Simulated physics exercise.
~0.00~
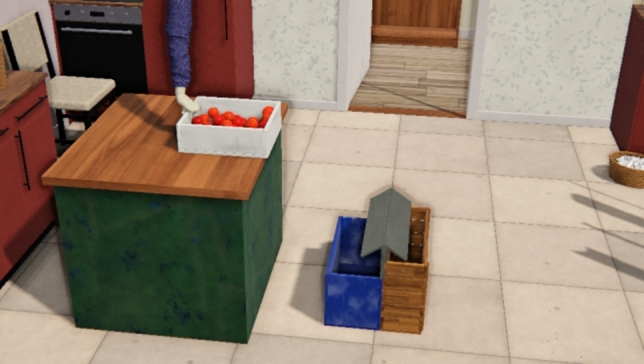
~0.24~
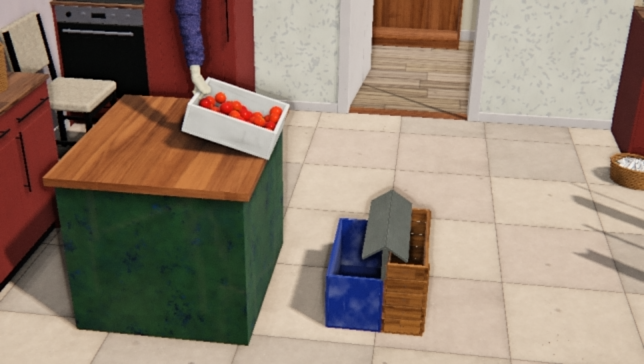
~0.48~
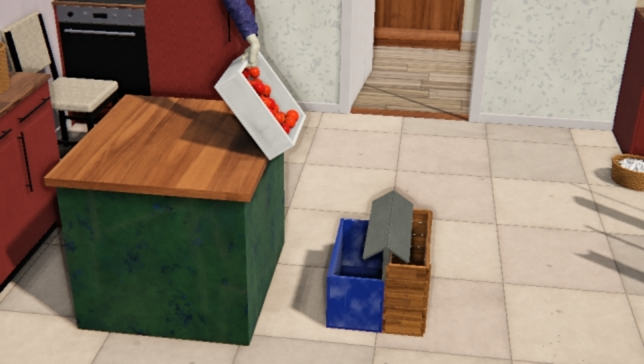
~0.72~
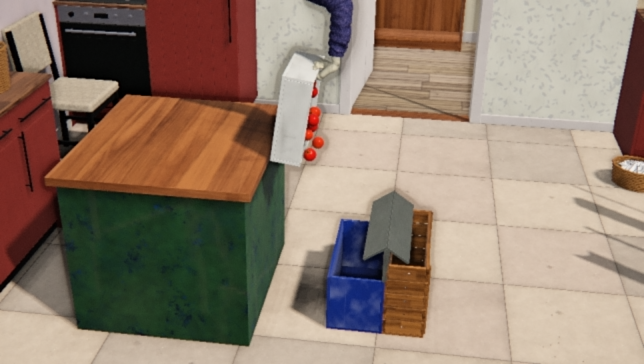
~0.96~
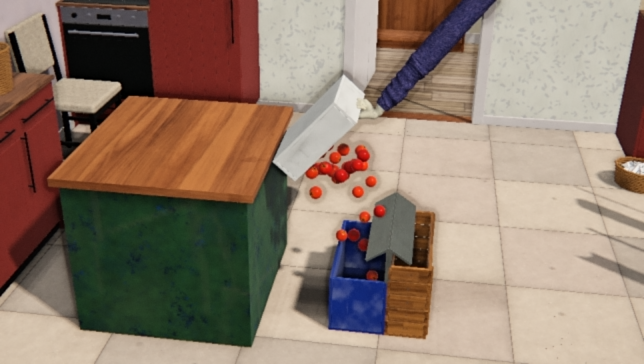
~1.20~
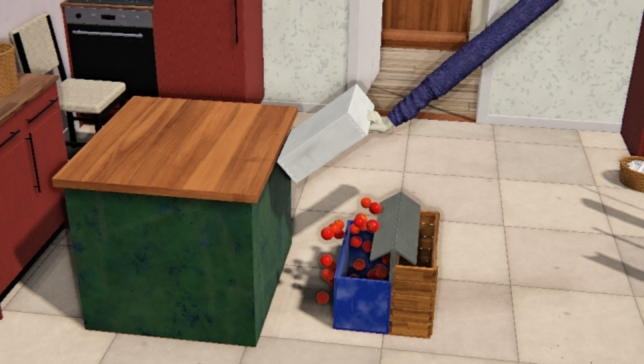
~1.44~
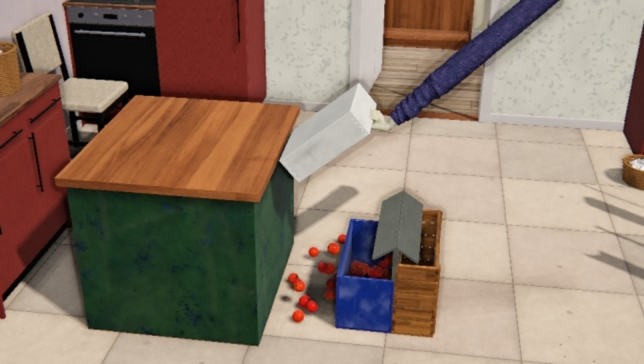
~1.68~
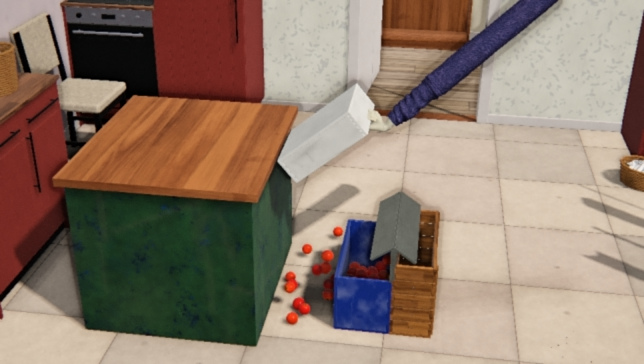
In a kitchen, an arm tips tomatoes from a white box into a blue trough, spilling some.
